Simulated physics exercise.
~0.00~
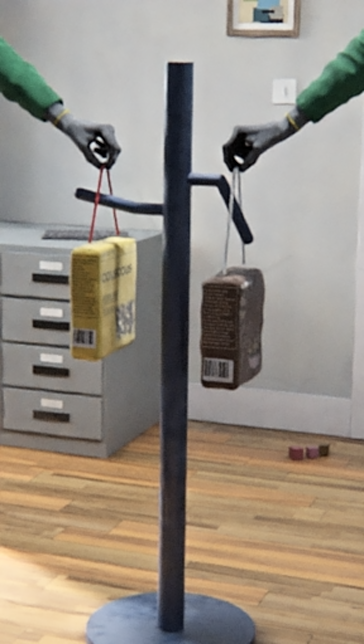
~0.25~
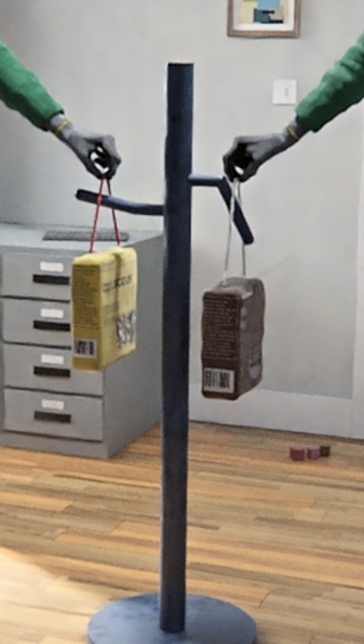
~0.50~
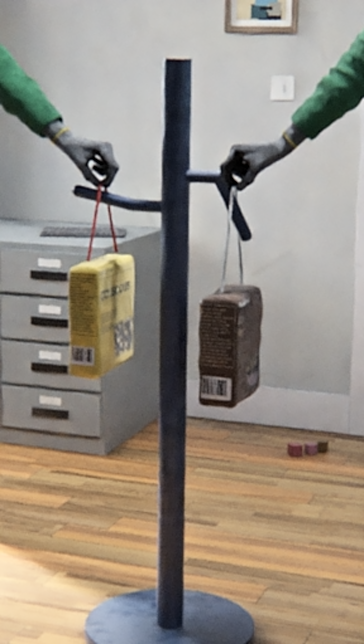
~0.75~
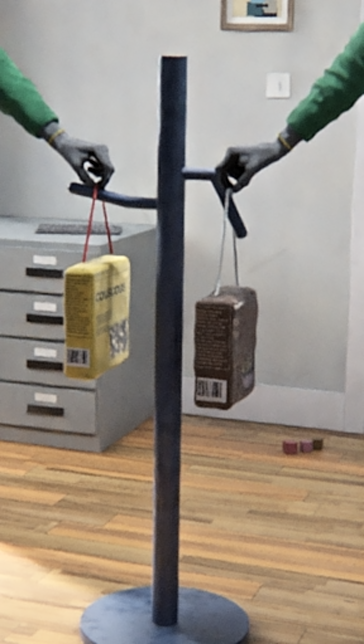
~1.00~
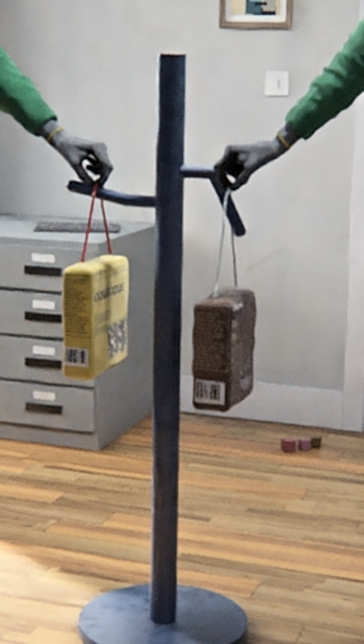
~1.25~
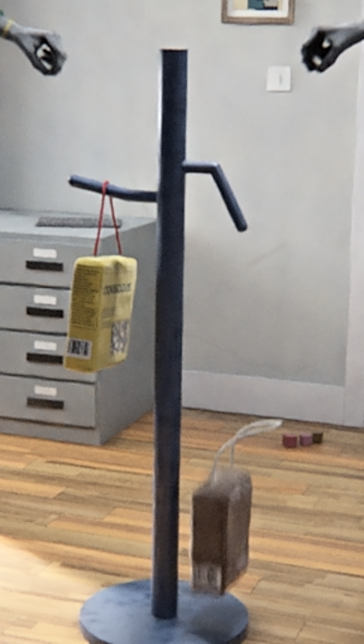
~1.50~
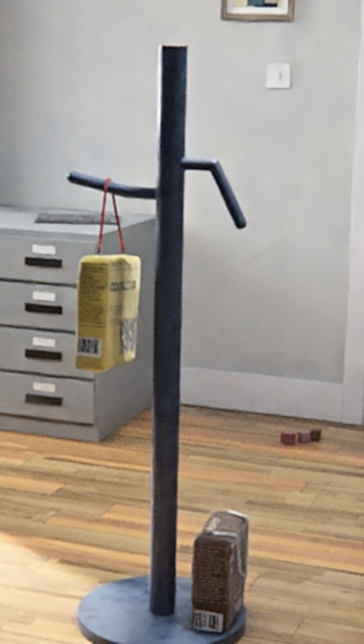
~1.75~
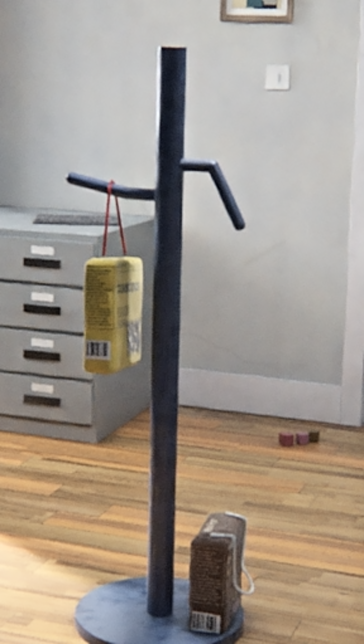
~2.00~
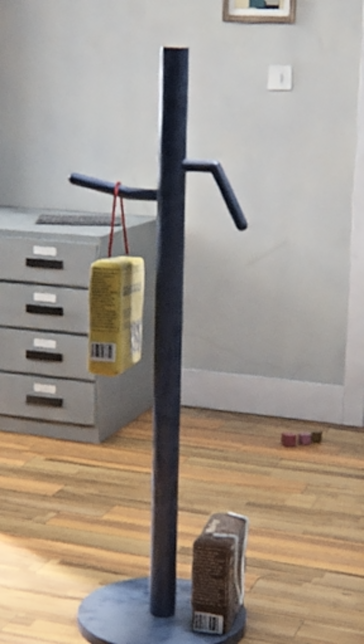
A yellow bag on a red loop and a brown bag on a pale loop are lowered by two gloved hands in green sleeves toward the pegs of a dark blue stand. The slightly swaying view faces the stand straight on, in a room with a wooden floor, a grey drawer cabinet at left and small reddish blocks at right. The hands let go and draw back out of view. The brown bag drops from the right, down-bent peg and lands upright at the stand's round base. The yellow bag stays hanging from the left peg, turning slightly, while the brown one rests below.
